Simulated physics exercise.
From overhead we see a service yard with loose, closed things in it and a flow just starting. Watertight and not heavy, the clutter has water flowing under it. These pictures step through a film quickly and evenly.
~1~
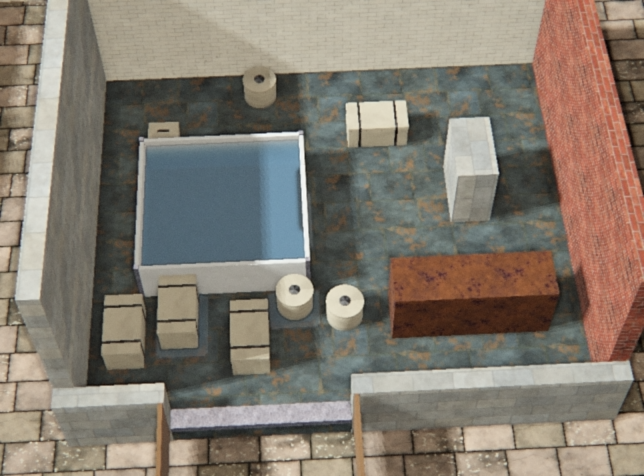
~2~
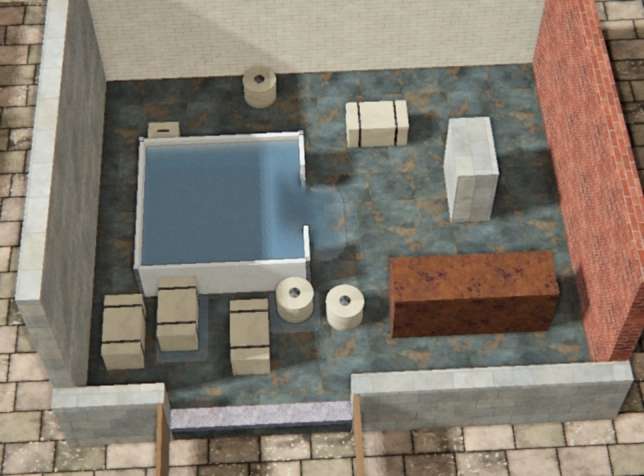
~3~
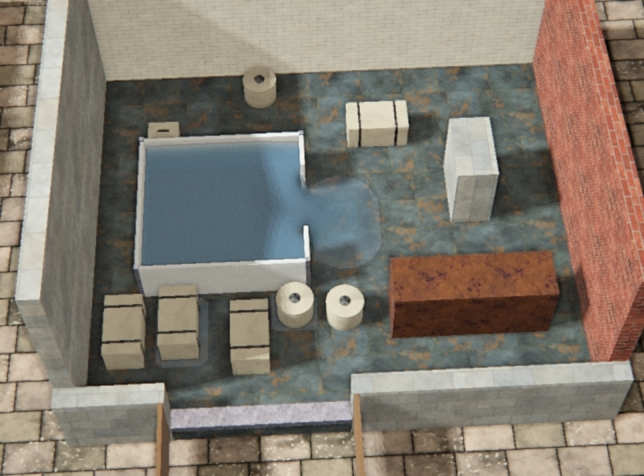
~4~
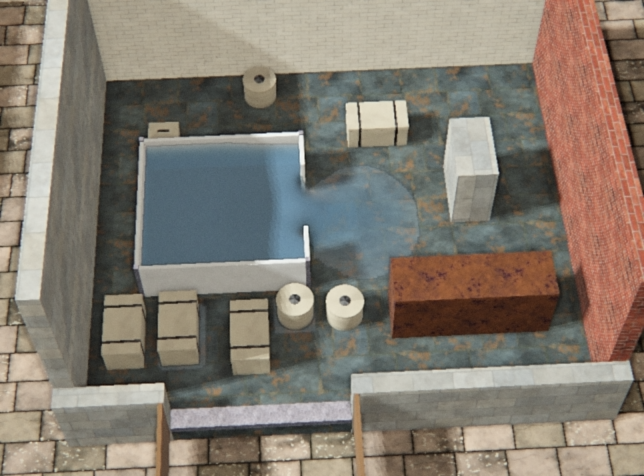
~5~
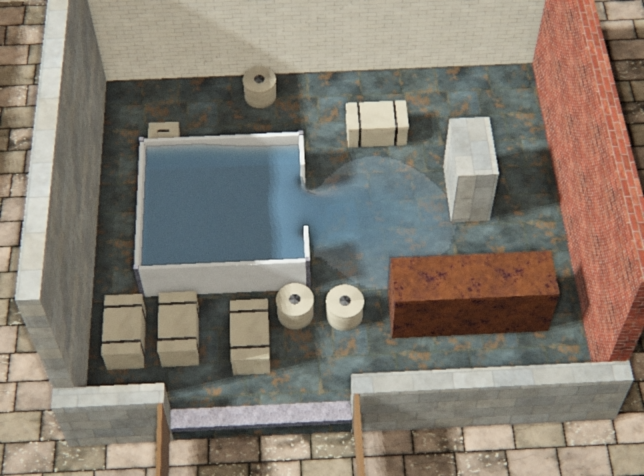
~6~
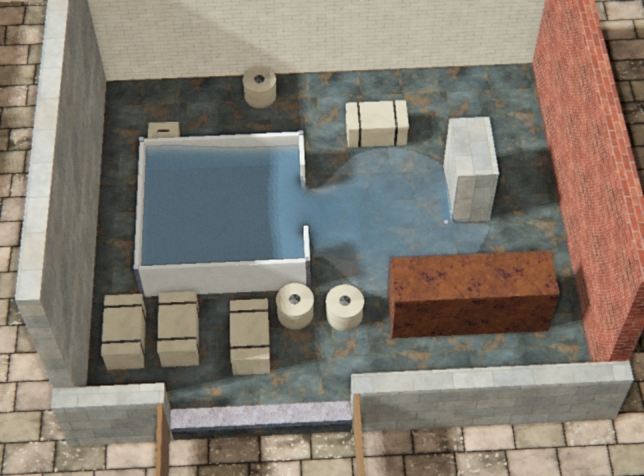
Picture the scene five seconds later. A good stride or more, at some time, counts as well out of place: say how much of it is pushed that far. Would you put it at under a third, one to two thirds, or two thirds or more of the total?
Share: Fewer than a third.
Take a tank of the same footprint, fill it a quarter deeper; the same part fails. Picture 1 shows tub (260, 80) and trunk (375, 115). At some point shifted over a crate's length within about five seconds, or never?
Covered that distance; covered that distance.
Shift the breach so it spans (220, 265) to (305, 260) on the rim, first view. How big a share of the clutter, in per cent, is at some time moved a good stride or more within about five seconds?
Estimate: Close to 20 in a hundred.
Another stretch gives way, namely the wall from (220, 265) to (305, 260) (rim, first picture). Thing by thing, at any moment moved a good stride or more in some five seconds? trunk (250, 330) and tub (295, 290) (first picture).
The first one went the full length, while the second went the full length.
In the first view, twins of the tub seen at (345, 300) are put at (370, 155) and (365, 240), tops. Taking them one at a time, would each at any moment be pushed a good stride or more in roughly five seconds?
Displaced, displaced.
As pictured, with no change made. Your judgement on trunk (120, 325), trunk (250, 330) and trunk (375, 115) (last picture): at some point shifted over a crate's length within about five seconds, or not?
Object by object as listed: Falls short, falls short and travels that far.
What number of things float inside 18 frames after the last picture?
That makes 0.
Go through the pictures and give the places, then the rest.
The first frame shows a trunk at (177, 303), on the bottom; a tub at (294, 290), on the bottom; 0 of 8 have shifted.
The second frame shows a trunk at (177, 306), on the bottom, close to its start; a tub at (295, 293) rests on the ground; 0 of 8 have shifted.
The third frame shows a trunk at (177, 314) rests on the ground, close to its start; a tub at (295, 298), on the bottom, close to its start; 2 of 8 have shifted.
The fourth frame shows a trunk at (177, 320), on the bottom, close to its start; a tub at (295, 299), on the bottom, close to its start; 2 of 8 have shifted.
The fifth frame shows a trunk at (177, 321), on the bottom, close to its start; a tub at (295, 299), on the bottom, close to its start; 2 of 8 have shifted.
The sixth frame shows a trunk at (177, 321), on the bottom, close to its start; a tub at (295, 299) rests on the ground, close to its start; 2 of 8 have shifted.
A moment on, 0 of 8 are well off their spots; 0 afloat.
Next, 0 of 8 are well off their spots; 0 afloat.
Later, 0 of 8 are well off their spots; 0 afloat.
In the end, 1 of 8 are well off their spots, and 1 have been at some point; 1 afloat.
